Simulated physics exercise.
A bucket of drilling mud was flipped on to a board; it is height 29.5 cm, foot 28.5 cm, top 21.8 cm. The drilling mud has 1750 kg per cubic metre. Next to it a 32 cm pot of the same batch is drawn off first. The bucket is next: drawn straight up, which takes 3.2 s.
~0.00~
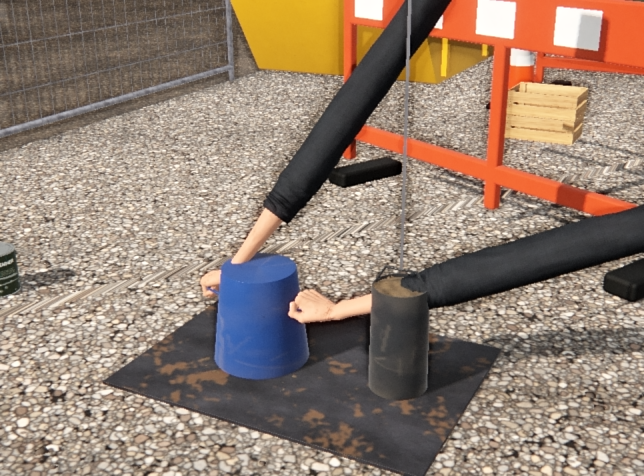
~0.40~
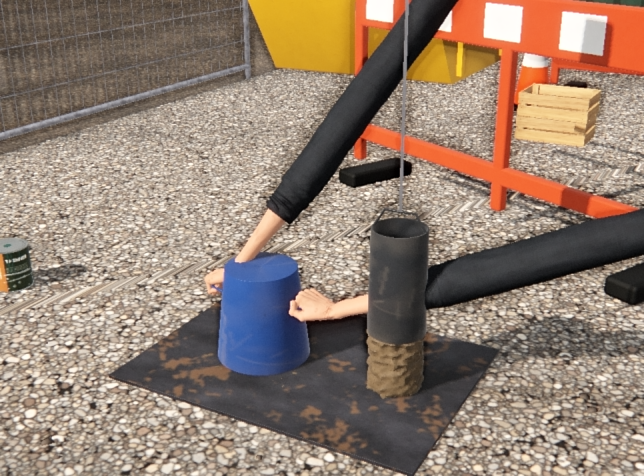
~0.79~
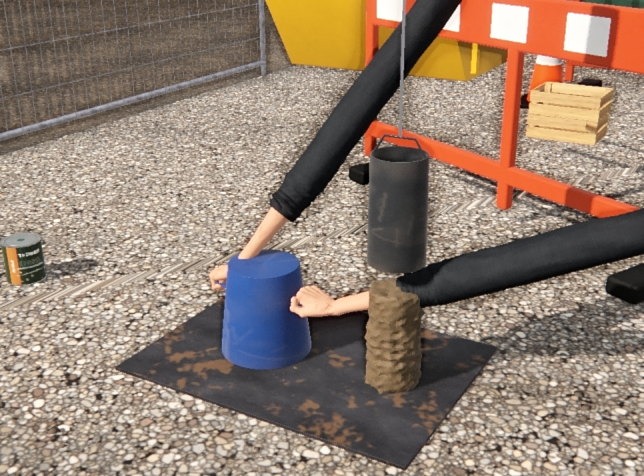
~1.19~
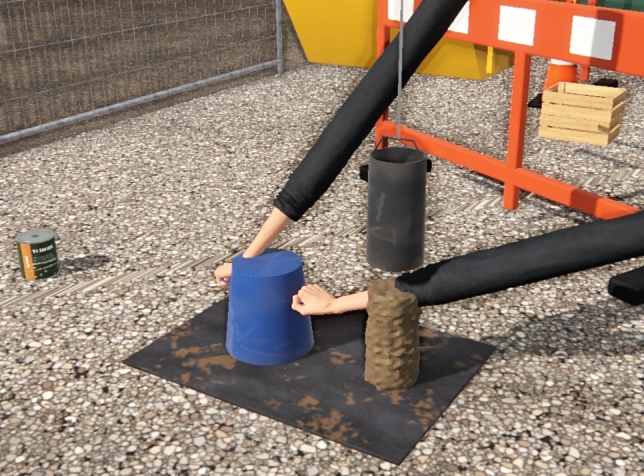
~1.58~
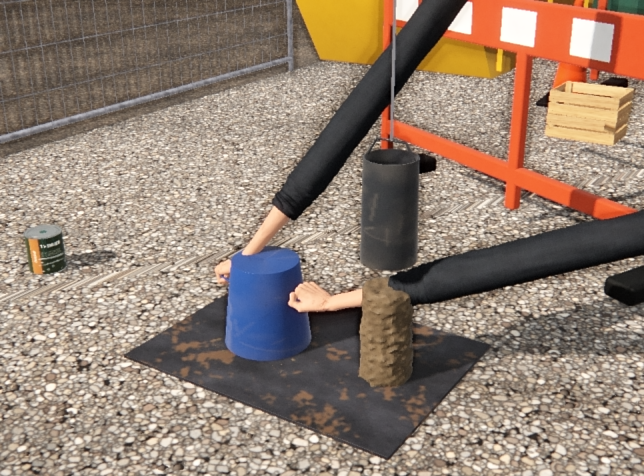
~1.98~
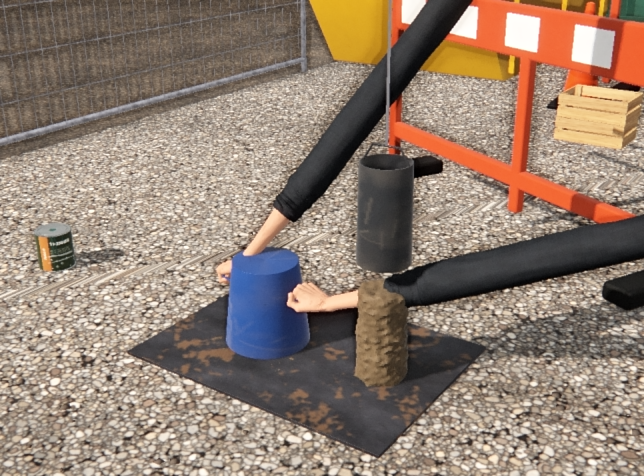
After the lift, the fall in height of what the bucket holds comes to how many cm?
Expect roughly 0 cm.
By 2.8 s, the bucket is up 7.3 cm; the drilling mud has come down 0.1 cm to 29 cm and is 29 cm wide.
By 3.6 s, the bucket is up 19 cm; the drilling mud has come down 0.1 cm to 29 cm and is 29 cm wide.
By 4.4 s, the bucket is up 30 cm; the drilling mud has come down 0.1 cm to 29 cm and is 29 cm wide.
By 5.3 s, the bucket is clear; the drilling mud has come down 0.1 cm to 29 cm and is 29 cm wide.
By 5.9 s, at rest, the bucket is clear; the drilling mud has come down 0.1 cm to 29 cm and is 29 cm wide.
